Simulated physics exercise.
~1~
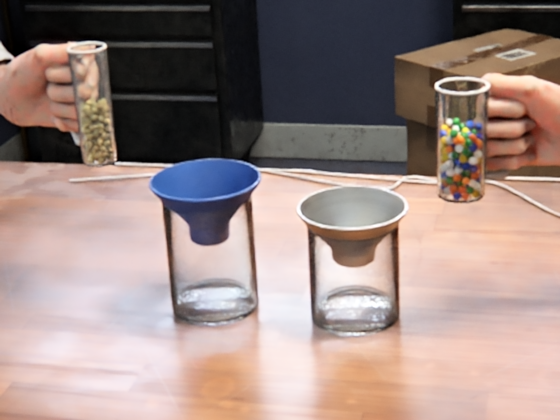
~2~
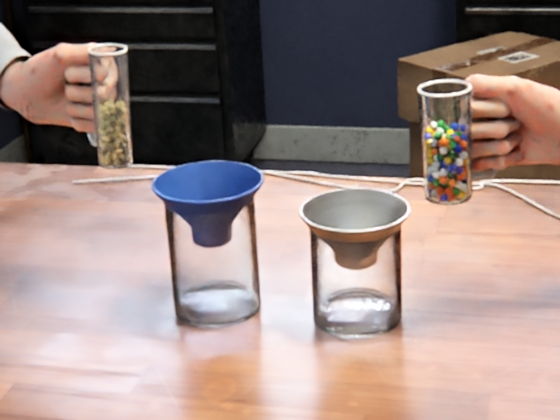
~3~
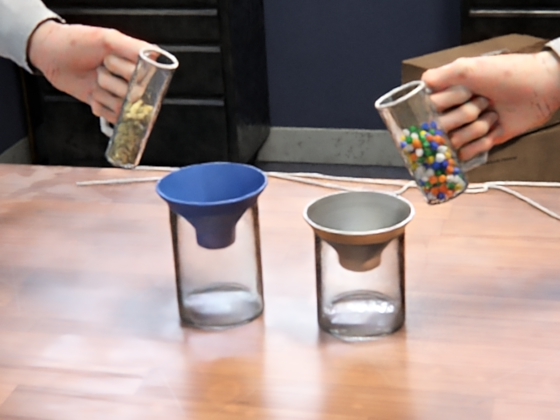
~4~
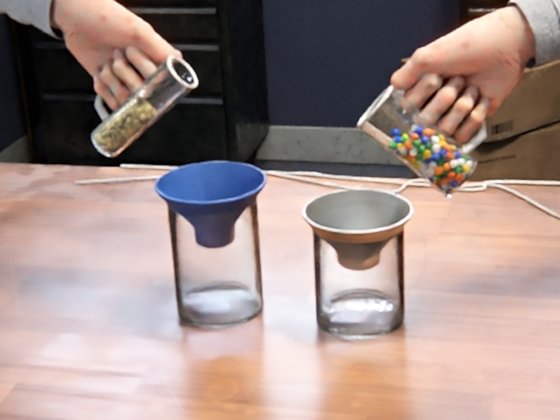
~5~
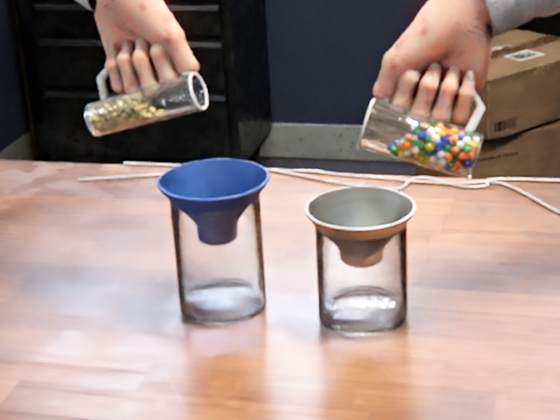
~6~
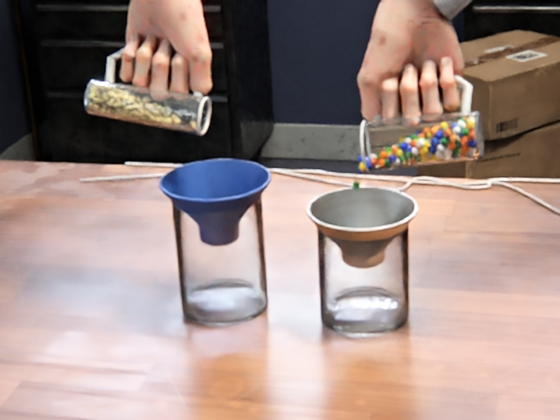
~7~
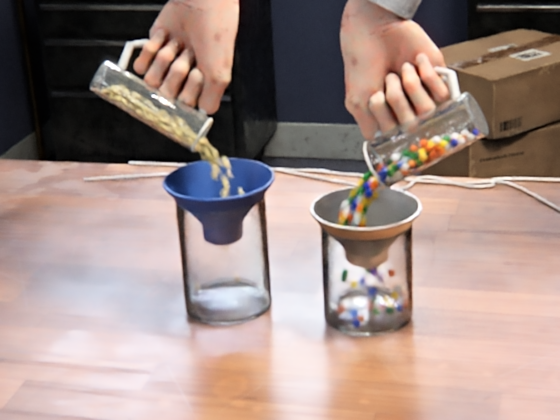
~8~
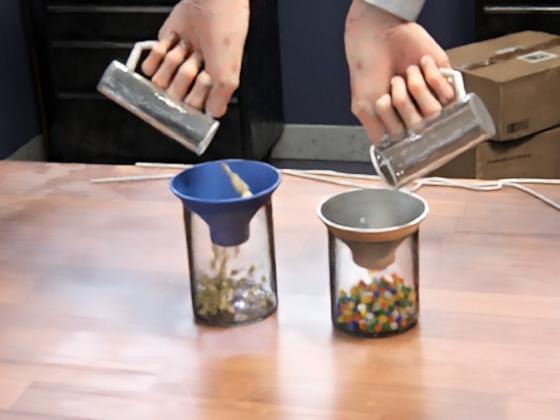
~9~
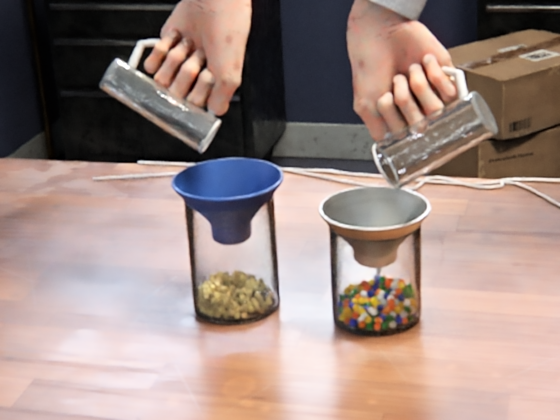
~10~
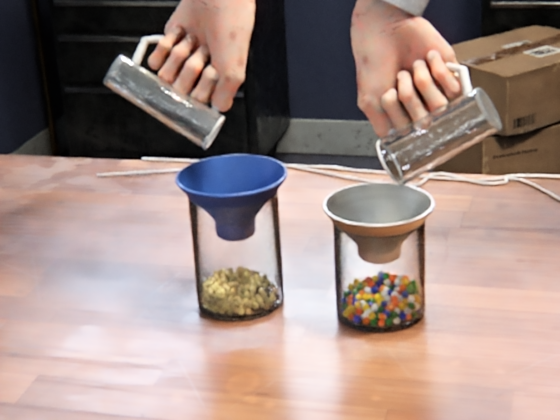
The clip shows two hands tipping clear handled cups over a blue funnel on the left and a gray funnel on the right, pouring small greenish pieces and multicolored beads through them until both cups are empty and everything rests in the glass jars below.
